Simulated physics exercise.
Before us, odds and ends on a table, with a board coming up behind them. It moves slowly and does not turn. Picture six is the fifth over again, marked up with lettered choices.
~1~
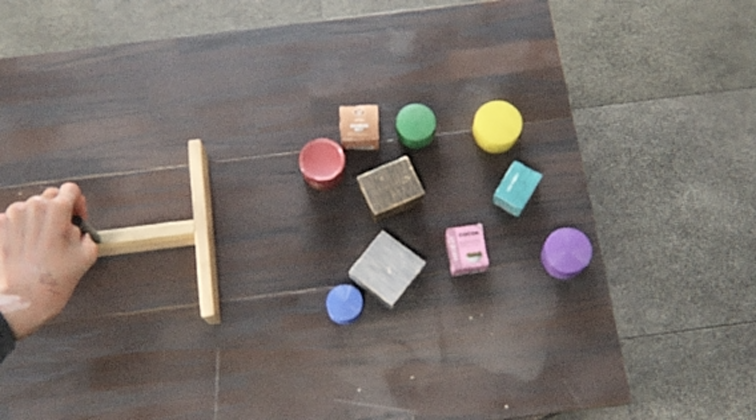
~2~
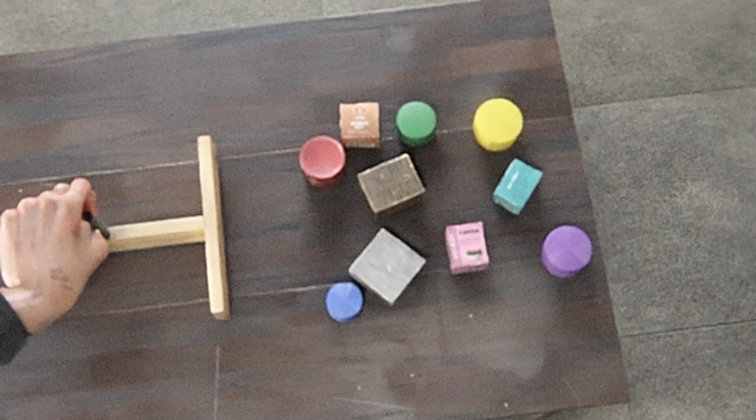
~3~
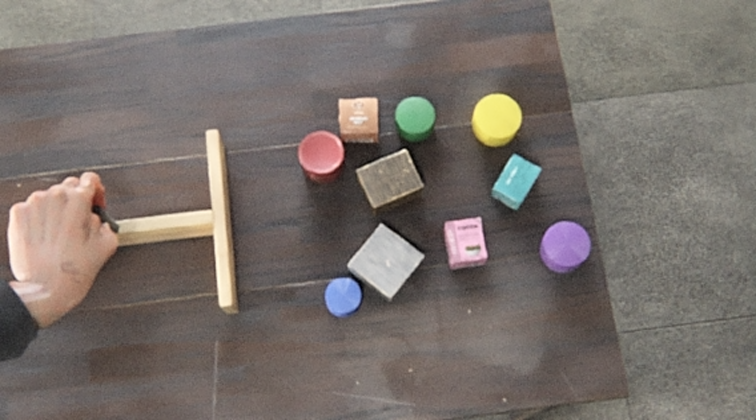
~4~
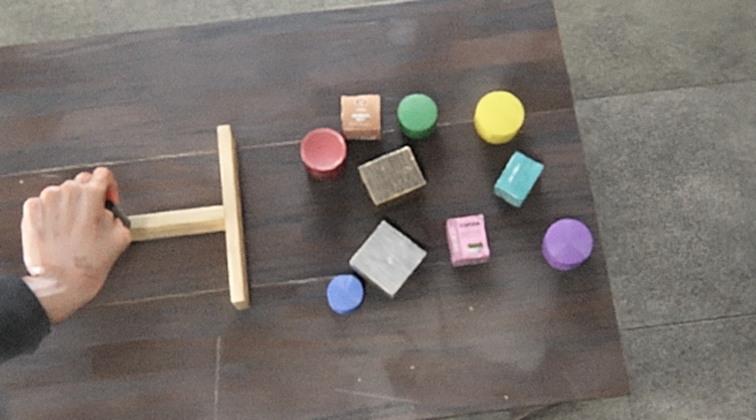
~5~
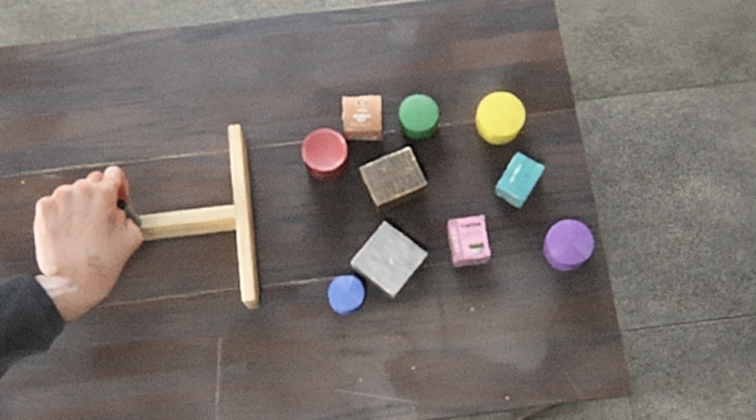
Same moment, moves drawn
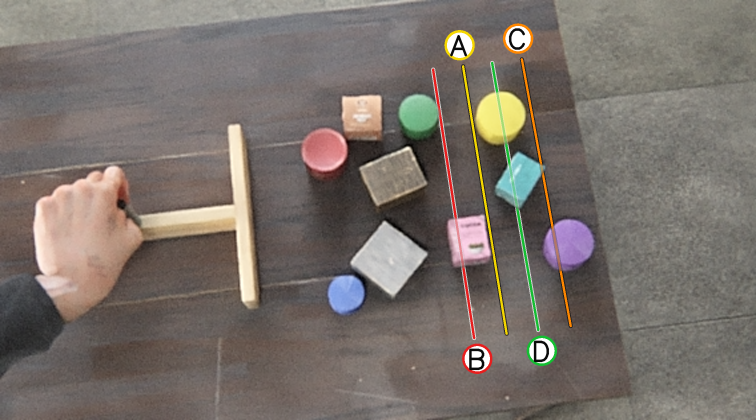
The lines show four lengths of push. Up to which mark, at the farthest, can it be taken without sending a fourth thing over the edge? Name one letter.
Up to line C.
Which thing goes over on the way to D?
The purple tin goes over.
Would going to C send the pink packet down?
Yes.
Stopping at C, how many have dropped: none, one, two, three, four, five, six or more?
By then, three.
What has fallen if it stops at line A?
The purple tin.
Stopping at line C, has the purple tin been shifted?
By then, yes.
On the copy, A at (484, 194); B at (453, 198); C at (545, 187); D at (514, 191).
On C. First, board (351, 198); blue tin (386, 297); orange packet (367, 114).
Then, board (462, 184); purple tin (587, 244); turquoise packet (541, 173).
Finally, board (547, 174); pink packet over the edge; turquoise packet over the edge; three fallen.
By contrast, A is within the limit but short; B is within the limit but short; D is within the limit but short.
